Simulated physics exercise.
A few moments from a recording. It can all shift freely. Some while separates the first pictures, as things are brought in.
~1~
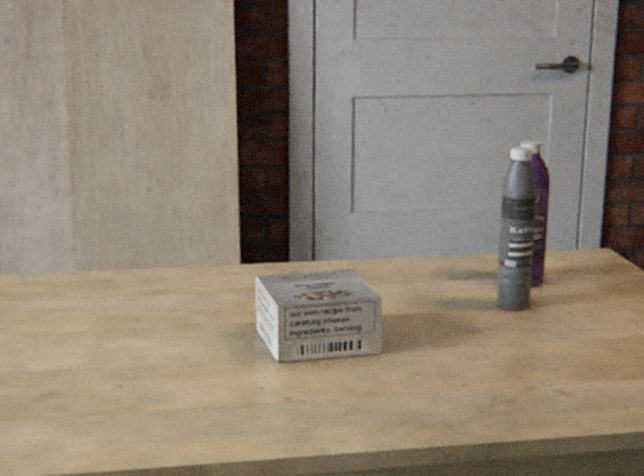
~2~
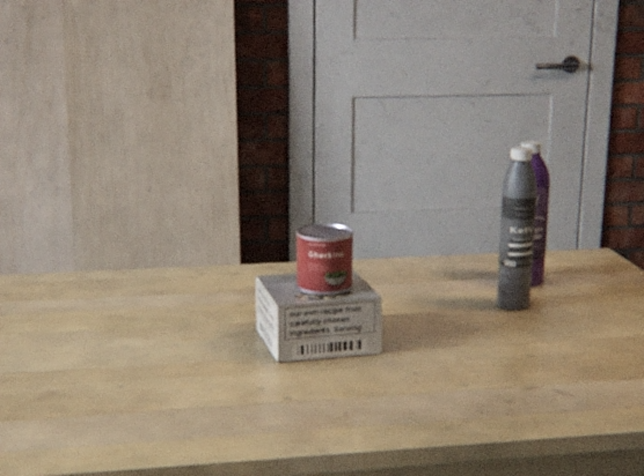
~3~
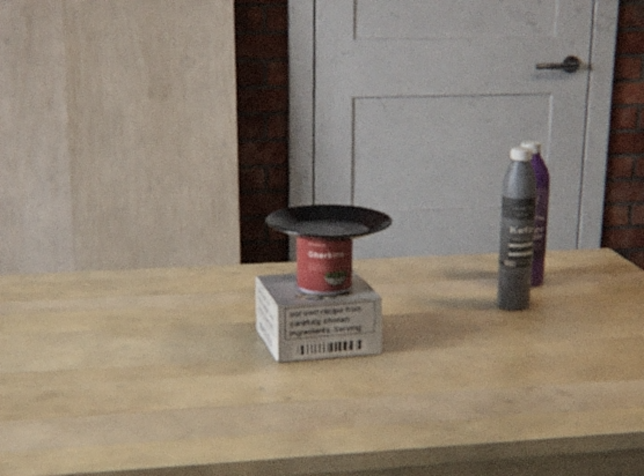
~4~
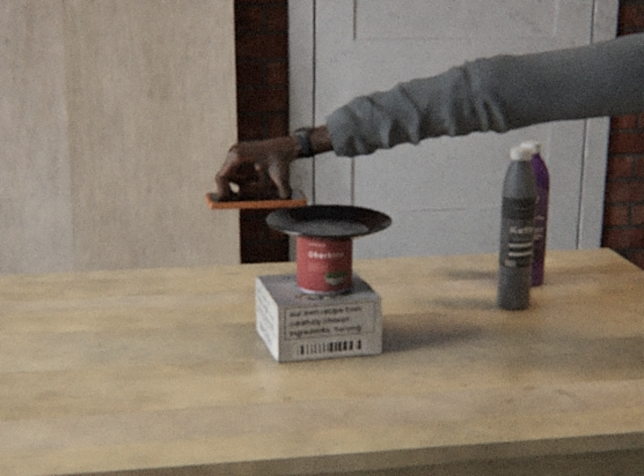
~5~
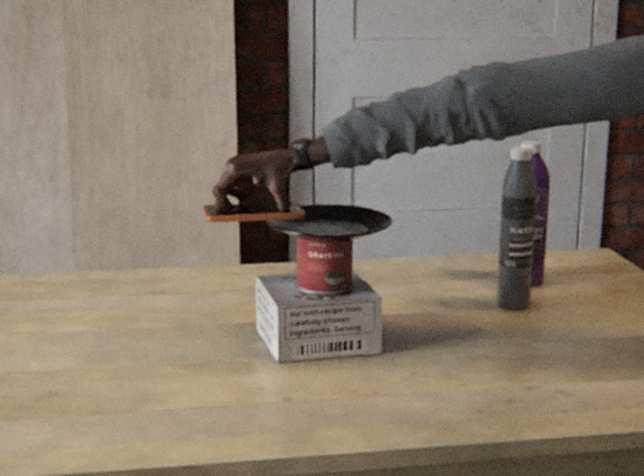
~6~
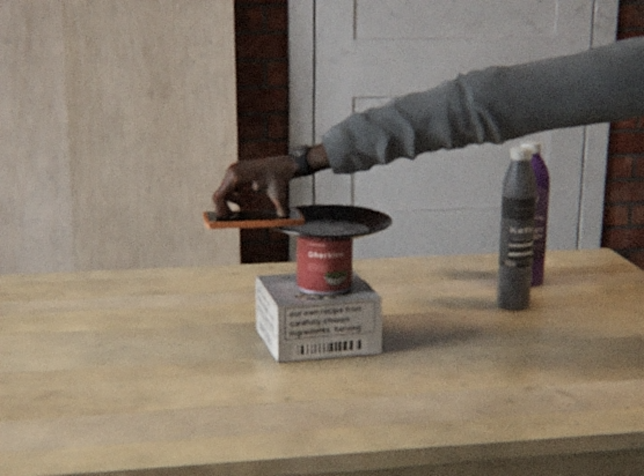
A hand lowering a flat orange object onto the left edge of a dark plate atop a red can and white box.
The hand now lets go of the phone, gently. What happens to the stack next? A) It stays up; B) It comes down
Answer: B.
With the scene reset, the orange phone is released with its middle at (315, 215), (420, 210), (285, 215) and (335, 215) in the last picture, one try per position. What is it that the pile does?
Result per try: First still standing, second toppled, third still standing, fourth still standing.
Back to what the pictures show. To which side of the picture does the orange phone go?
Well, it travels over to the left.
Then, 0.40 s on from there, orange phone now fallen.
Then, 0.60 s on from there, things are still on the move.
In the end, fallen, orange phone; the other 5 unmoved. At the end, from the last picture's camera, orange phone near (174, 371). The pile loses its balance.
